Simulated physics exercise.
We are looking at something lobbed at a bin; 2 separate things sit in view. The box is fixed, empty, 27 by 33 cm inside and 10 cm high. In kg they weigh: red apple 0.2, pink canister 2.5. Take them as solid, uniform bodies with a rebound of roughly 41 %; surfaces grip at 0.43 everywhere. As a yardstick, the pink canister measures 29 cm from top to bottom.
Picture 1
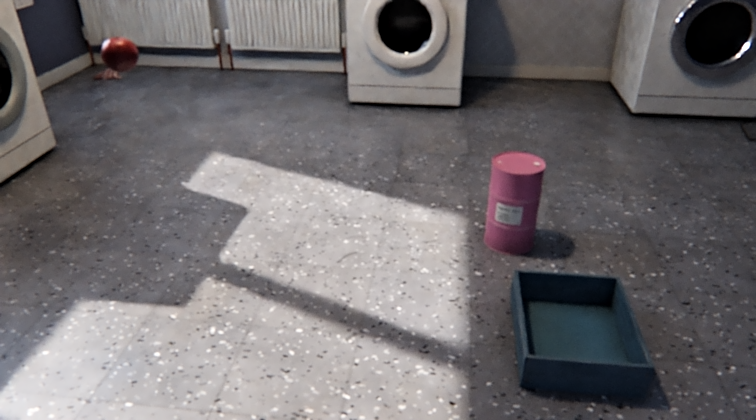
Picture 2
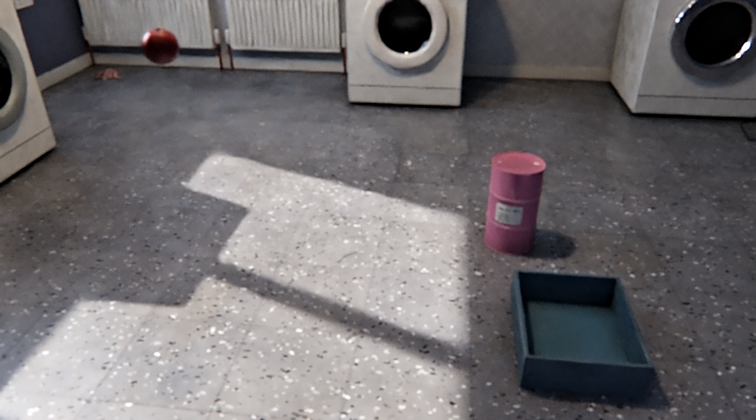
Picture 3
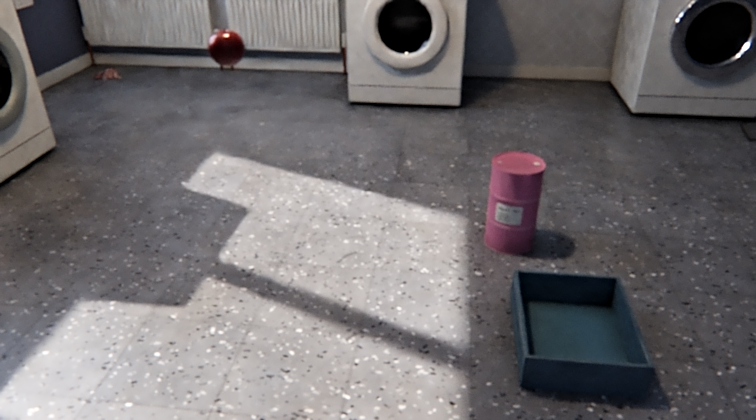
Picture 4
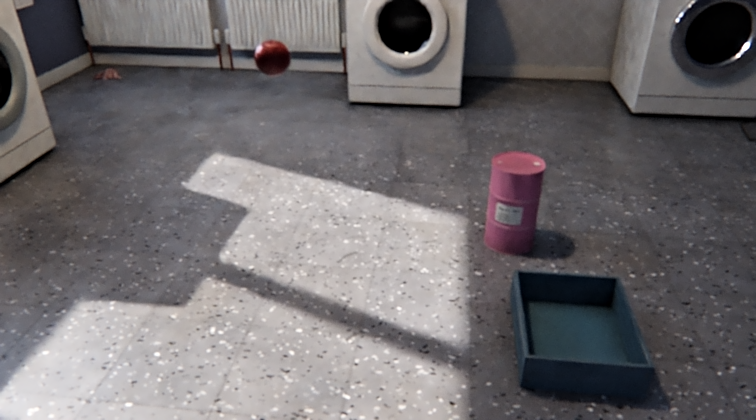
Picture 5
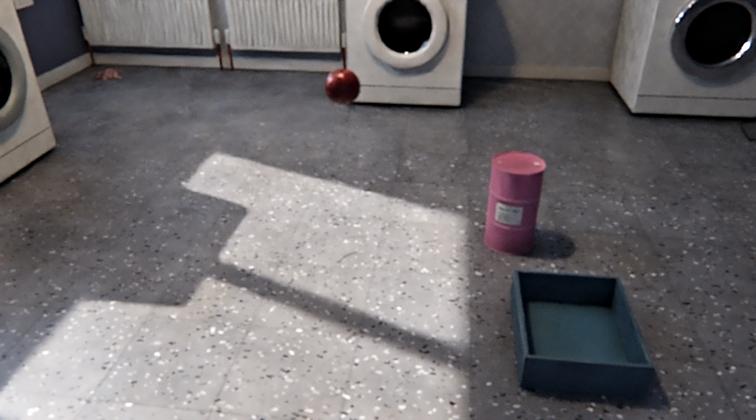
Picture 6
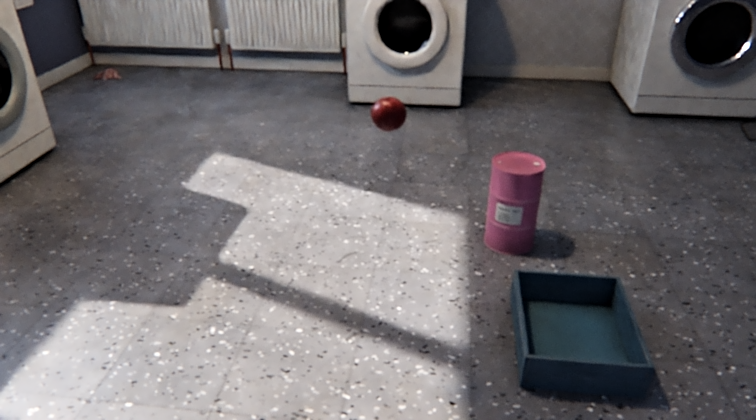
In a laundry room with a speckled grey floor and white washing machines, a red apple hangs in the air at the upper left. It flies rightward, rising slightly, then curves downward past the middle machine, nearing the pink canister, which stays still behind an open teal bin.
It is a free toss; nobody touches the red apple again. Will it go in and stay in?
In the end the apple stays in.
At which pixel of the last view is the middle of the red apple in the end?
Around (561, 338).
Then, 0.10 s after the last picture, gap 23 cm; red apple near (496, 206).
Then, 0.30 s after the last picture, gap 6 cm; red apple near (604, 316).
Then, 0.40 s after the last picture, gap 3 cm; red apple near (576, 311).
Then, 0.60 s after the last picture, apple inside the box; red apple near (542, 334).
At rest, apple inside the box; pink canister in place, give or take 10 cm. Seen from the same camera at the end, red apple near (561, 338).
